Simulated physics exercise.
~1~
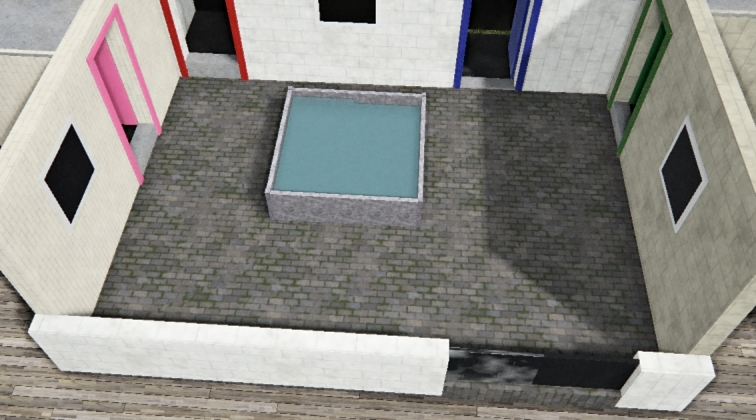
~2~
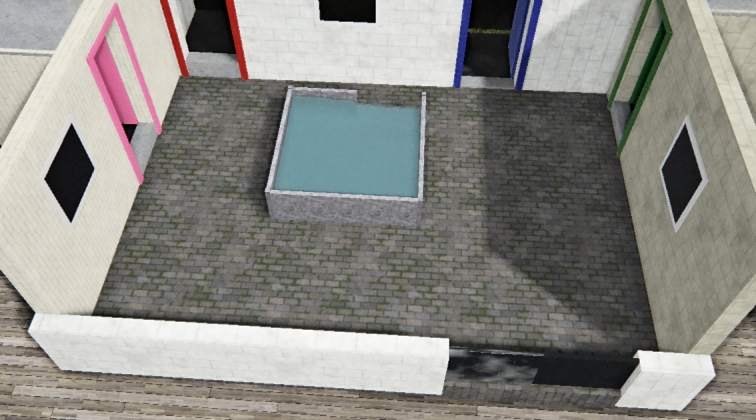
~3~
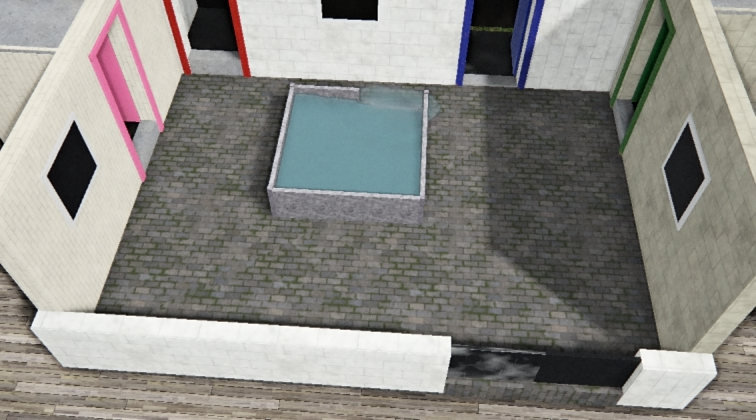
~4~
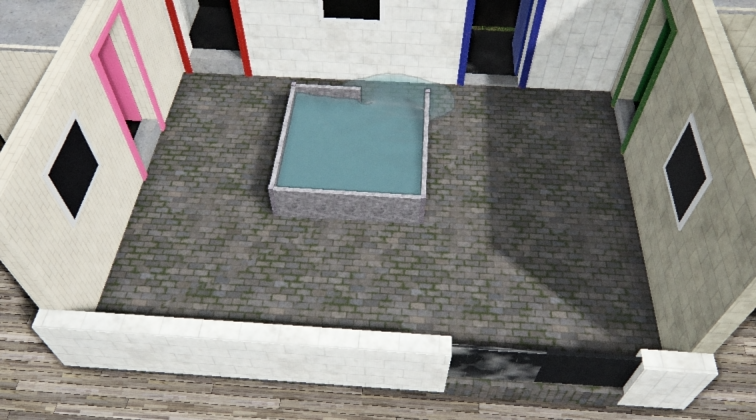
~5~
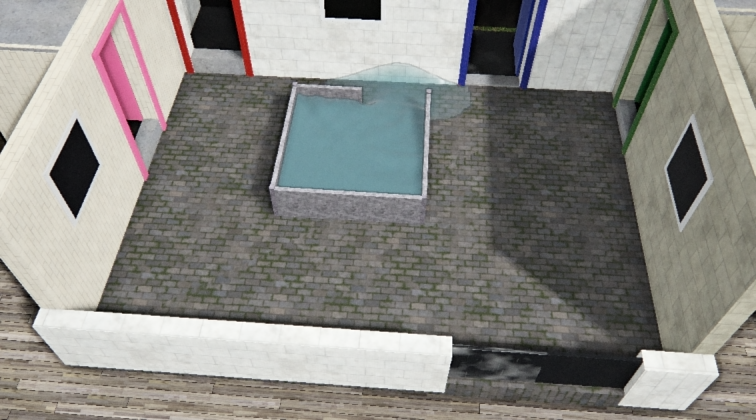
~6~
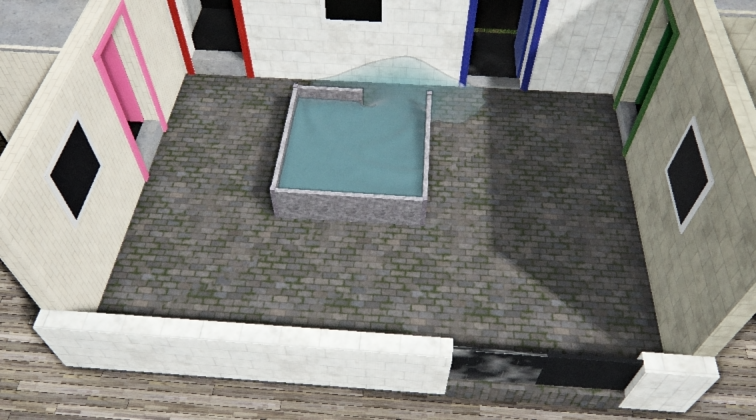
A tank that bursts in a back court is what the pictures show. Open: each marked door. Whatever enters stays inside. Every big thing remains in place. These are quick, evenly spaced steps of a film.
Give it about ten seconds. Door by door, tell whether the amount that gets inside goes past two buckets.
One by one: The pink door stays at or under the cap there; the blue door tips over the cap there; the red door stays at or under the cap there; the green door stays at or under the cap there.
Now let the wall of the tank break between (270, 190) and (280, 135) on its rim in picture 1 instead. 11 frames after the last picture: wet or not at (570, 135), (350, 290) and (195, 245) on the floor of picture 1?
Point by point: Untouched, untouched and swamped.
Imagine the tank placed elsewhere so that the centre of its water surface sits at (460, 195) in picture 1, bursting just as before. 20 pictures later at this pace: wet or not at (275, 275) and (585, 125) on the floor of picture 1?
Unflooded and submerged.
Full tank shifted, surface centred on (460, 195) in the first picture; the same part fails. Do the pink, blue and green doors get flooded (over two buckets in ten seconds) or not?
Result: Pink door misses it, blue door tops the limit, green door misses it.
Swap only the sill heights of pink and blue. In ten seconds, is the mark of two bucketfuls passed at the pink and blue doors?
To sum up, the pink door breaks past the limit while the blue door never reaches the limit.
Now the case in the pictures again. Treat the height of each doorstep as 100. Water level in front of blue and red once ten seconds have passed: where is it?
About 90 %, then 20 %.
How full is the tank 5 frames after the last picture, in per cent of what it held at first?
Roughly 74 percent.
A moment on, water covers 10 % of the floor; the pink door not reached, the blue door wet at the sill, nothing in, the red door not reached, the green door not reached.
Next, water covers 25 % of the floor; the pink door not reached, the blue door under two buckets in, the red door wet at the sill, nothing in, the green door wet at the sill, nothing in.
Then, water covers 40 % of the floor; the pink door wet at the sill, nothing in, the blue door over two buckets in, the red door wet at the sill, nothing in, the green door wet at the sill, nothing in.
Later, water covers 75 % of the floor; the pink door wet at the sill, nothing in, the blue door over two buckets in, the red door wet at the sill, nothing in, the green door wet at the sill, nothing in.
In the end, water covers 90 % of the floor; the pink door wet at the sill, nothing in, the blue door over two buckets in, the red door wet at the sill, nothing in, the green door wet at the sill, nothing in.
